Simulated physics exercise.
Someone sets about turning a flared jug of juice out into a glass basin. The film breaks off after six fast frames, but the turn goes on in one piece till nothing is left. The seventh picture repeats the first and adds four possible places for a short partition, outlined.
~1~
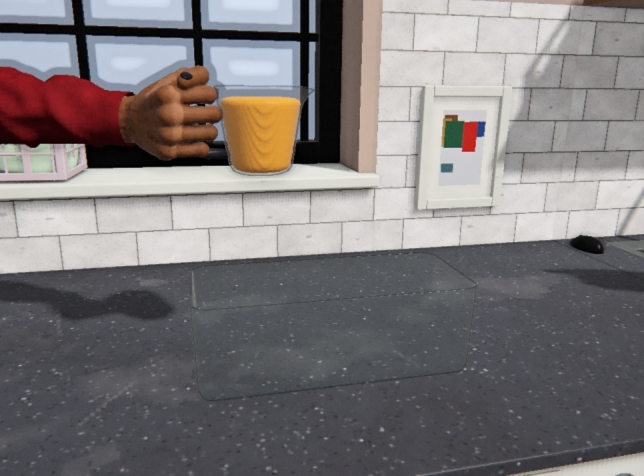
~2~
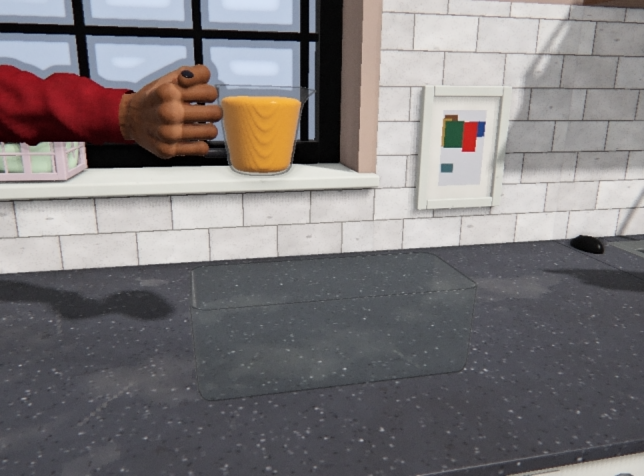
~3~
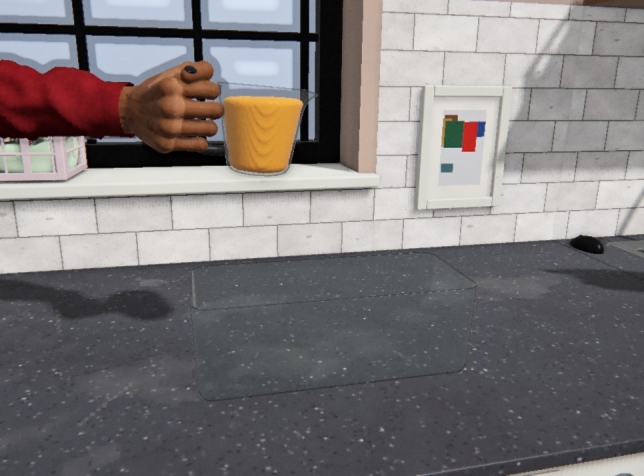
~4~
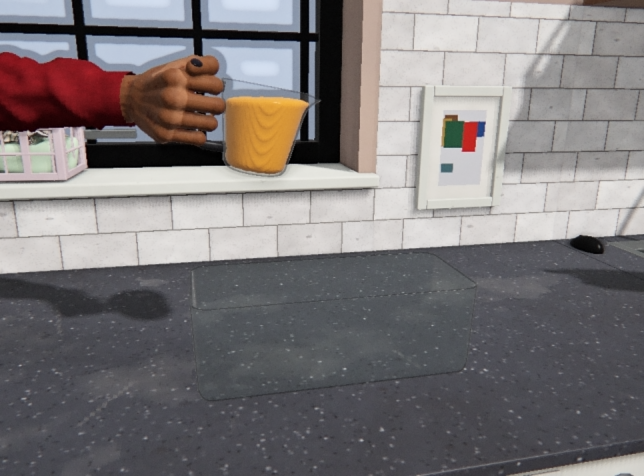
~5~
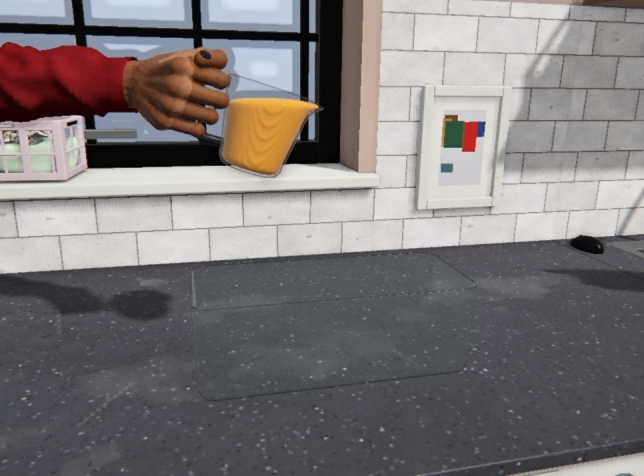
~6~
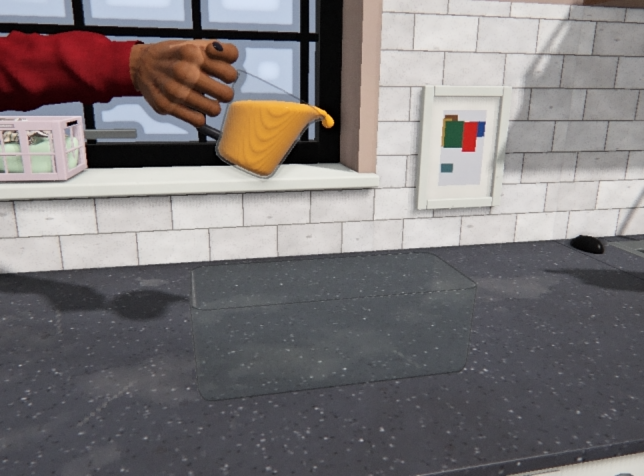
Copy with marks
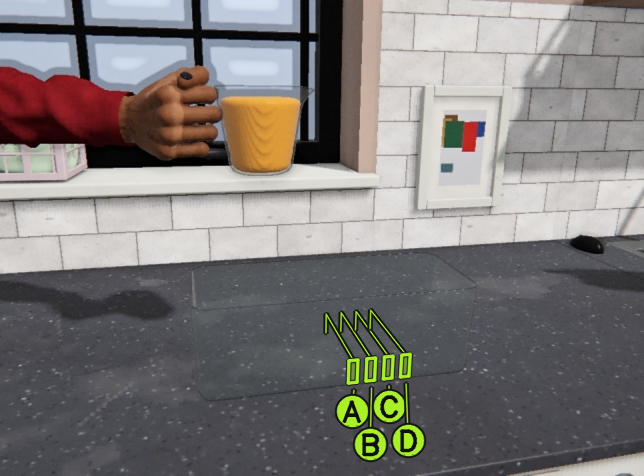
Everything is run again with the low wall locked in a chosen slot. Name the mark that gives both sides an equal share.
C.
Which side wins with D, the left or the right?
More ends on the left.
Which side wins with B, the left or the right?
The right one.
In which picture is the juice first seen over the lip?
In picture 6.
On the marked copy, A at (353, 389); B at (371, 387); C at (388, 385); D at (406, 383).
For slot A, about 11 % ends left of the wall and 87 % right of it.
For slot B, about 21 % ends left of the wall and 77 % right of it.
For slot C, about 50 % ends left of the wall and 49 % right of it.
For slot D, about 87 % ends left of the wall and 10 % right of it; 3 % is lost outside.
